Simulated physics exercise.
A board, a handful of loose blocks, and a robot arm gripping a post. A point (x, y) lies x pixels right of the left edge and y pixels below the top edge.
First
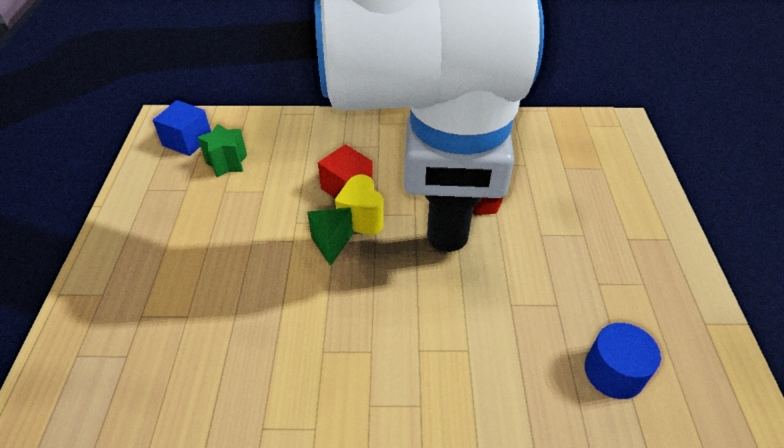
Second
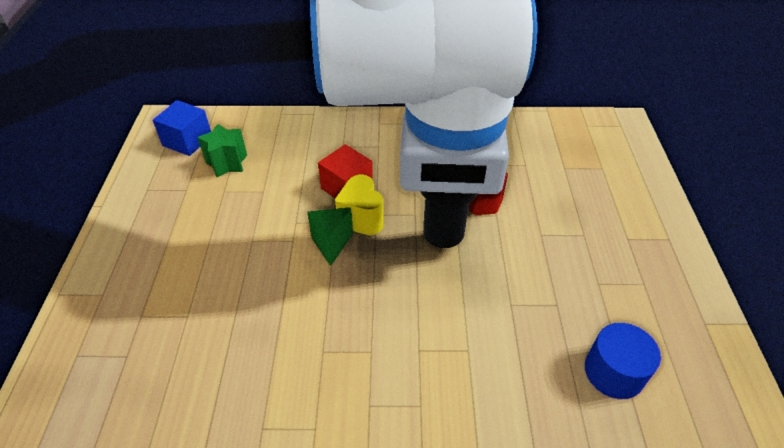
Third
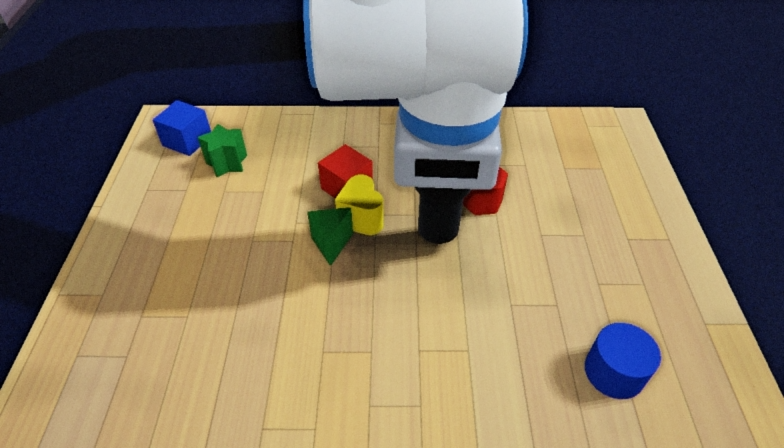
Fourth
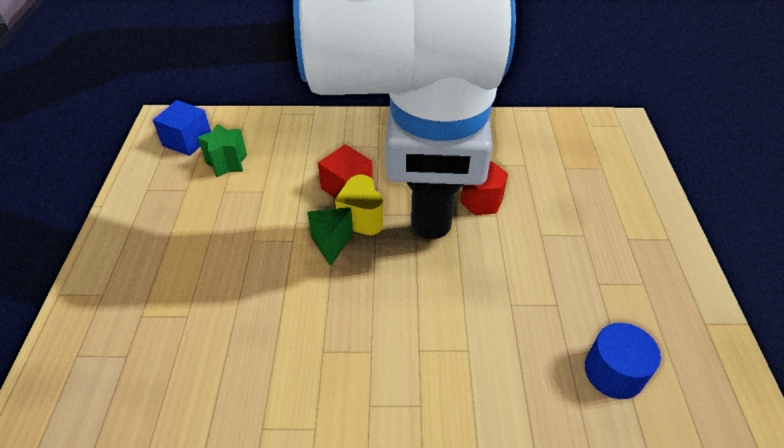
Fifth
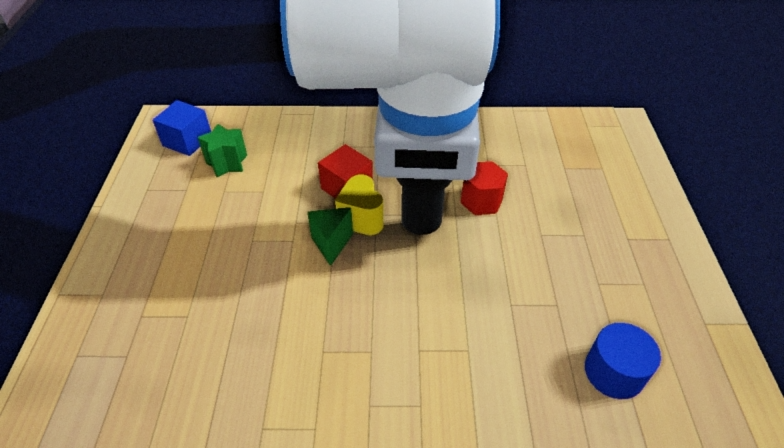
In the video, a robot arm holding a dark post moves slightly left across a wooden surface toward a yellow heart block, gradually revealing a red hexagon behind it, while the surrounding red, green, yellow and blue blocks stay still.
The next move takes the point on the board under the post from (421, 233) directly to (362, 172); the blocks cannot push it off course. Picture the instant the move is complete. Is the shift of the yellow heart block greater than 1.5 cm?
My answer is no.
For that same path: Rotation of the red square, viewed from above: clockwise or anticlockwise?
Watching from overhead, you'd notice the red square rotating counter-clockwise.
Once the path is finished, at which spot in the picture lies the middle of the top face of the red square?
Most likely (323, 152).
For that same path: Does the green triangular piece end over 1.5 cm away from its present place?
That would be a no.
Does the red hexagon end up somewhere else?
No, that is not how it ends up.
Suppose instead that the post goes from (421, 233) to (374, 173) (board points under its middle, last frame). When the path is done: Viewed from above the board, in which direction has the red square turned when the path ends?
It makes a counterclockwise turn.
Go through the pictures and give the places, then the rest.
In the first frame, lower end of the post at (448, 236), tops of blocks, green triangular piece at (329, 219), red square at (345, 161), yellow heart block at (360, 193), red hexagon hidden.
In the second frame, post at (444, 233), blocks as before.
In the third frame, post at (438, 229), blocks as before.
In the fourth frame, post at (431, 224), blocks as before.
In the fifth frame, post at (422, 220), green triangular piece at (329, 219), red square at (345, 161), yellow heart block at (360, 193), red hexagon at (486, 175).
The first path, step by step. One third of the way, post at (400, 198); nothing pushed yet.
Two thirds of the way, post at (380, 178); red square at (340, 159), turned 15° anticlockwise.
At the end, post at (362, 159); green triangular piece not moved; red square at (323, 152), turned 60° anticlockwise; yellow heart block not moved; red hexagon not moved.
